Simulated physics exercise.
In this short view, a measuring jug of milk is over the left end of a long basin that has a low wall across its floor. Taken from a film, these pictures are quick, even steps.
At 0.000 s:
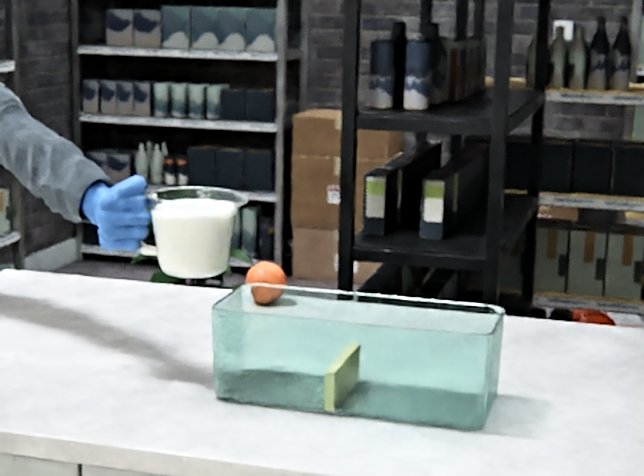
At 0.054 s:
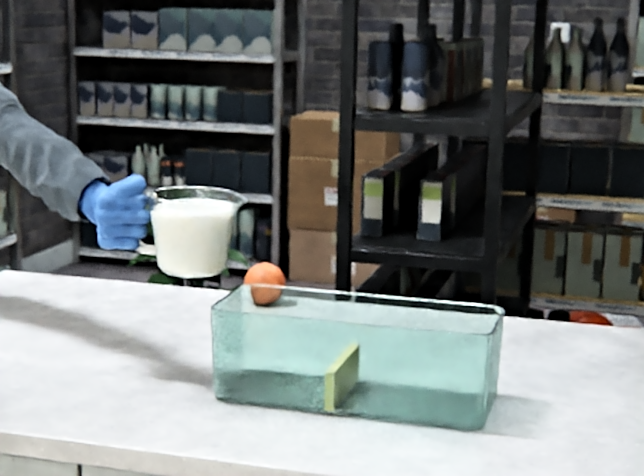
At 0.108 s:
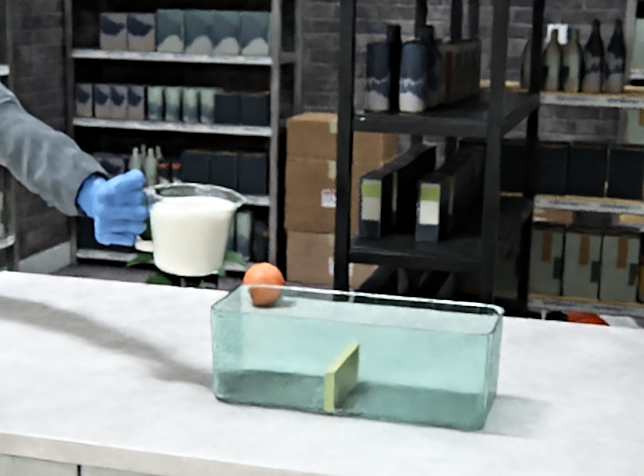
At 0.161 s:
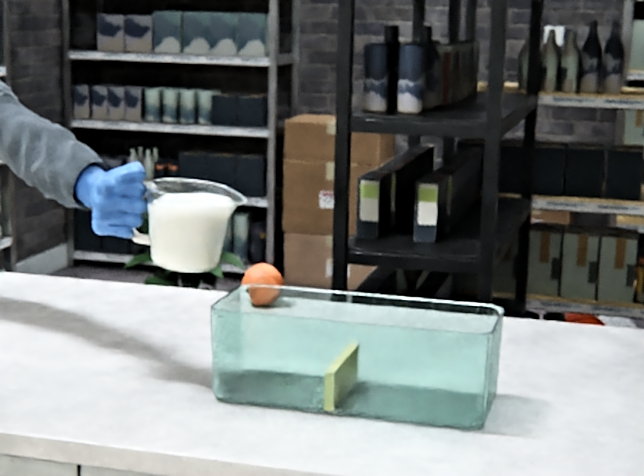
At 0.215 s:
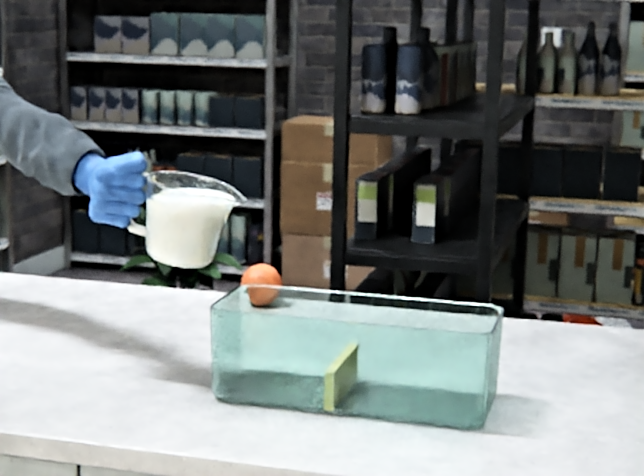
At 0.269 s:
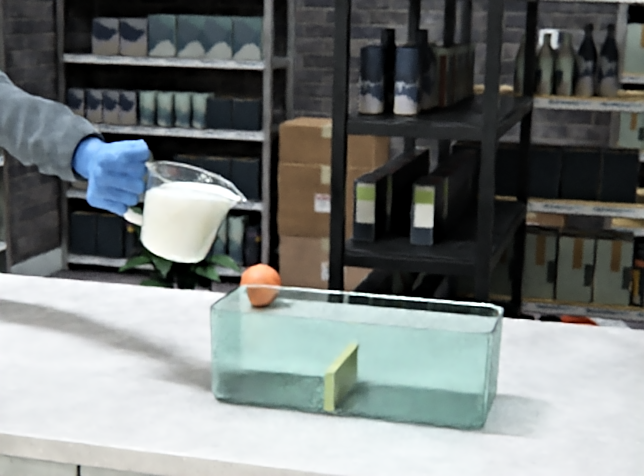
At the start, a blue-gloved hand holds a glass jug of milk upright above the left end of a long, clear basin with a low wall inside, an orange ball near its rim. The hand then gradually tilts the jug to the right, and the milk shifts slightly inside it.
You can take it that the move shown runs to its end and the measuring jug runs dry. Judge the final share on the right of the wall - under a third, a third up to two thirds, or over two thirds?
The portion right of the wall will fail to reach one third.
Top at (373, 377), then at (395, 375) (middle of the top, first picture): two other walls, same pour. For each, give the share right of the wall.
Try 1: About 15 percent; try 2: About 15 percent.
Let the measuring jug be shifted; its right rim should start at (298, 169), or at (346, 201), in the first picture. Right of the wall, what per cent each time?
You'd get 90 percent from the first and 90 percent from the second.
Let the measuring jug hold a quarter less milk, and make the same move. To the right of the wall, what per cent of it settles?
About 5 per cent.
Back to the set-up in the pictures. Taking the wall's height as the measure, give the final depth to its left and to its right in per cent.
Left near 50; right near 0.
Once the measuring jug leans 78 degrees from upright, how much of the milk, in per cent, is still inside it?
About 60 %.
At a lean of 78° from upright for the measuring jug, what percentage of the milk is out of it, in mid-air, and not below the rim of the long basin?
I'd say some 30 per cent.
By 0.66 s the tilt is 78° and 61 per cent is still to pour, 10 is left of the wall and 0 right of it.
By 0.94 s the tilt is 111° and 5 per cent is still to pour, 70 is left of the wall and 3 right of it.
By 1.24 s the tilt is 115° and 0 per cent is still to pour, 88 is left of the wall and 7 right of it.
By 1.56 s the tilt is 115° and 0 per cent is still to pour, 88 is left of the wall and 8 right of it.
At rest 88 per cent lies left of the wall, 8 right of it and 4 outside.
